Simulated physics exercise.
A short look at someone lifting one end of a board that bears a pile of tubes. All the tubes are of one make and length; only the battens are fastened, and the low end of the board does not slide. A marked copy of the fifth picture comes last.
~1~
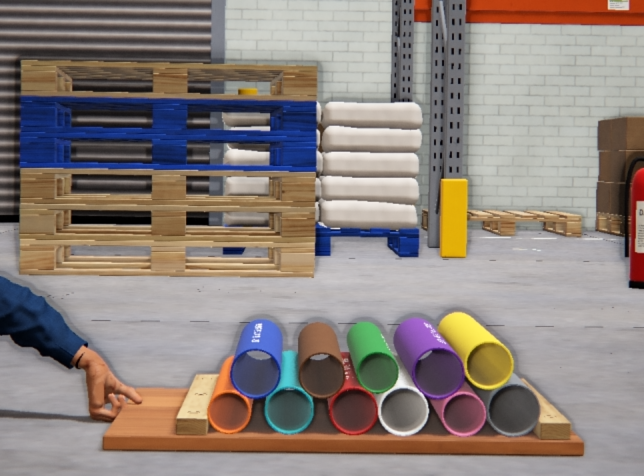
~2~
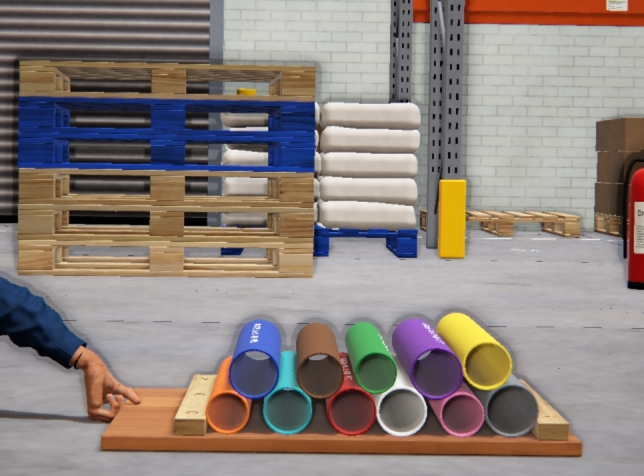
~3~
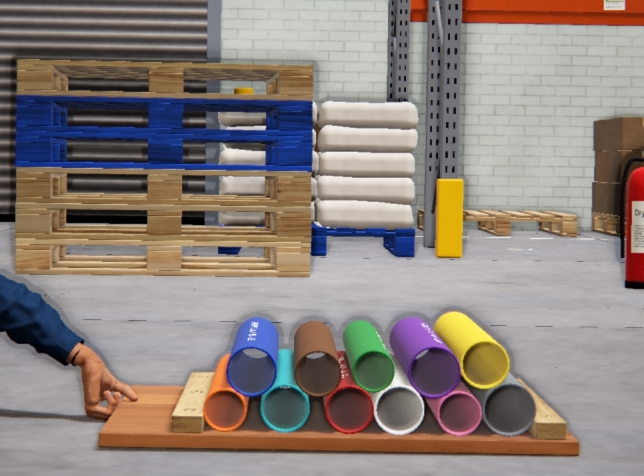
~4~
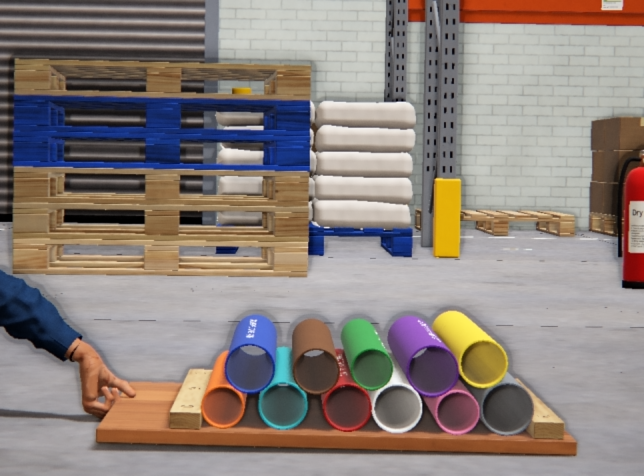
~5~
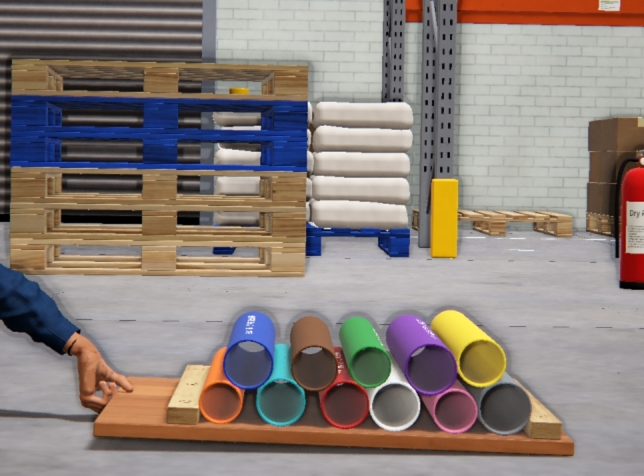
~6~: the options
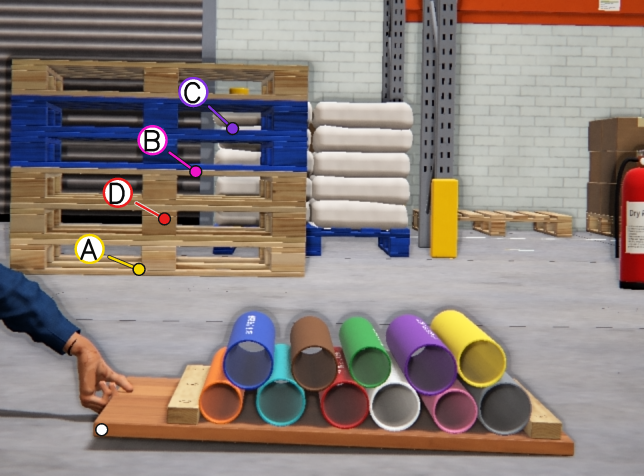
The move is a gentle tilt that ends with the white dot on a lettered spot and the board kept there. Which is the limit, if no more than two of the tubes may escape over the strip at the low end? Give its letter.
It can be raised to D.
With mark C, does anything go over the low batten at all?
Yes, at C.
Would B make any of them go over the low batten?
At B: Yes.
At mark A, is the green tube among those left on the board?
The green tube: Yes.
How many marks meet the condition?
Two of them.
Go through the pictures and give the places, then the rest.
In the first picture, red tube (354, 411); white tube (403, 411); pink tube (464, 414).
In the second picture, pink tube (462, 415); grey tube (512, 411).
In the third picture, board (335, 409); orange tube (225, 410); turquoise tube (285, 409); green tube (373, 371).
In the fourth picture, board (333, 407); orange tube (222, 407); turquoise tube (283, 405).
In the fifth picture, board (330, 405); orange tube (220, 402); turquoise tube (281, 402).
On the copy, A at (139, 269); B at (196, 172); C at (232, 128); D at (164, 219); the white dot at (102, 430).
On D. First, board at 17°.
Then, board at 28°.
Finally, board at 28°, two over the low batten (purple, yellow).
By contrast, A two over the low batten (purple, yellow); B five over the low batten; C five over the low batten.
